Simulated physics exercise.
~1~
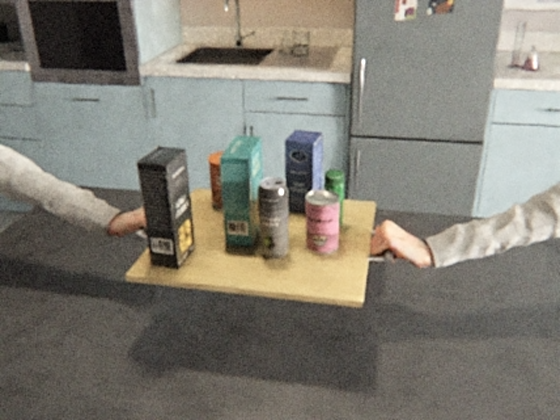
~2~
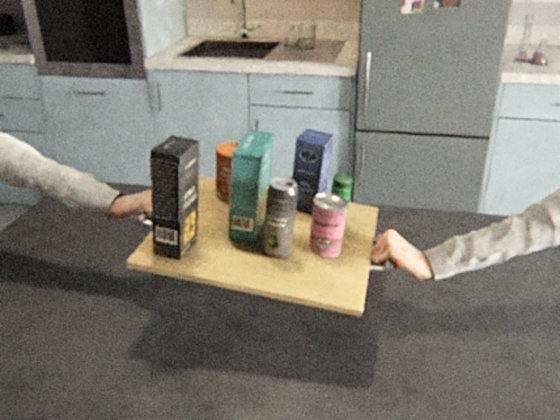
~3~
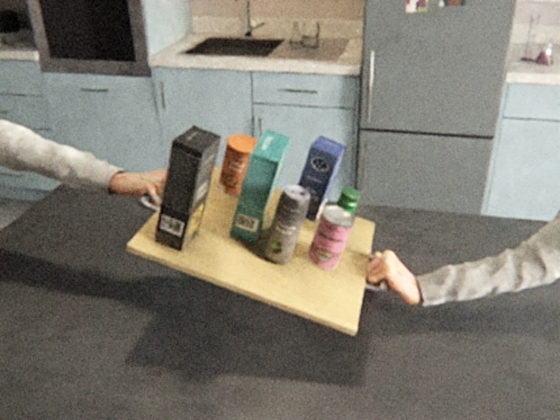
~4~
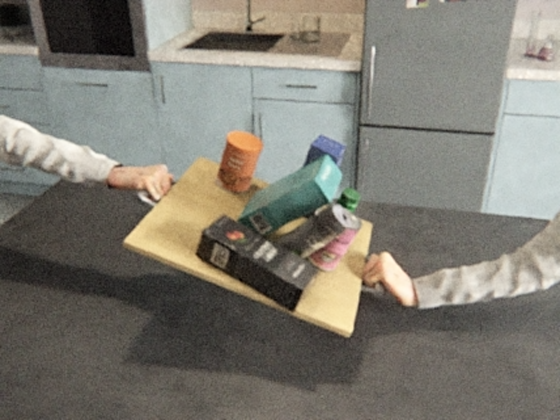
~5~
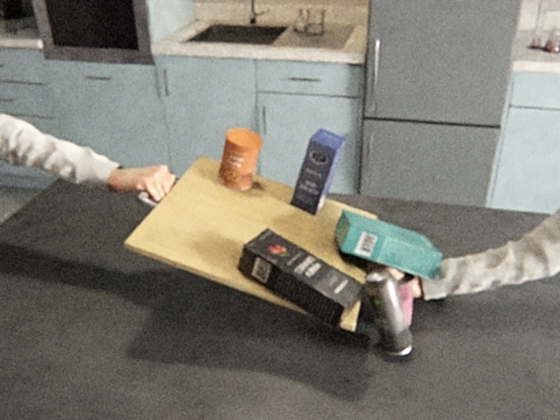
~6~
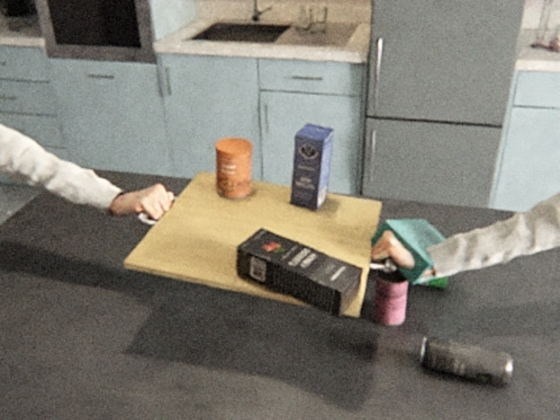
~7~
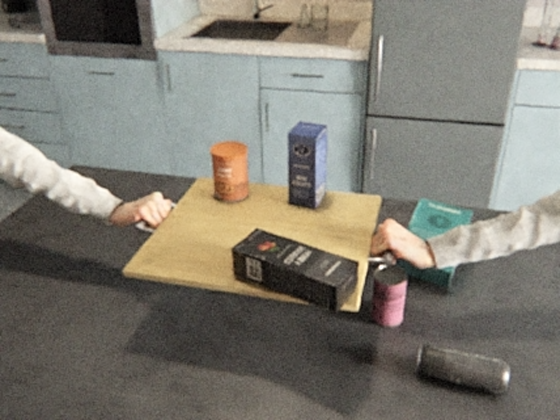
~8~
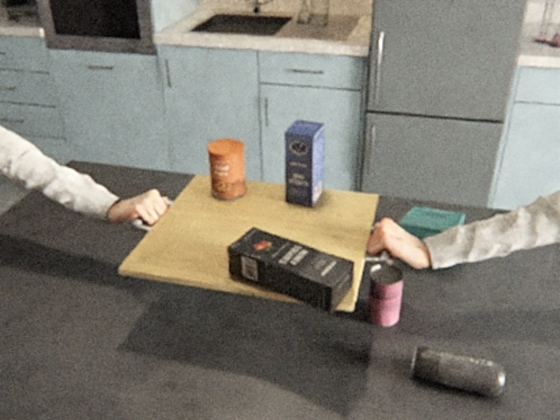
A hand-held tray tilts right, toppling the black box and spilling four items, then levels.
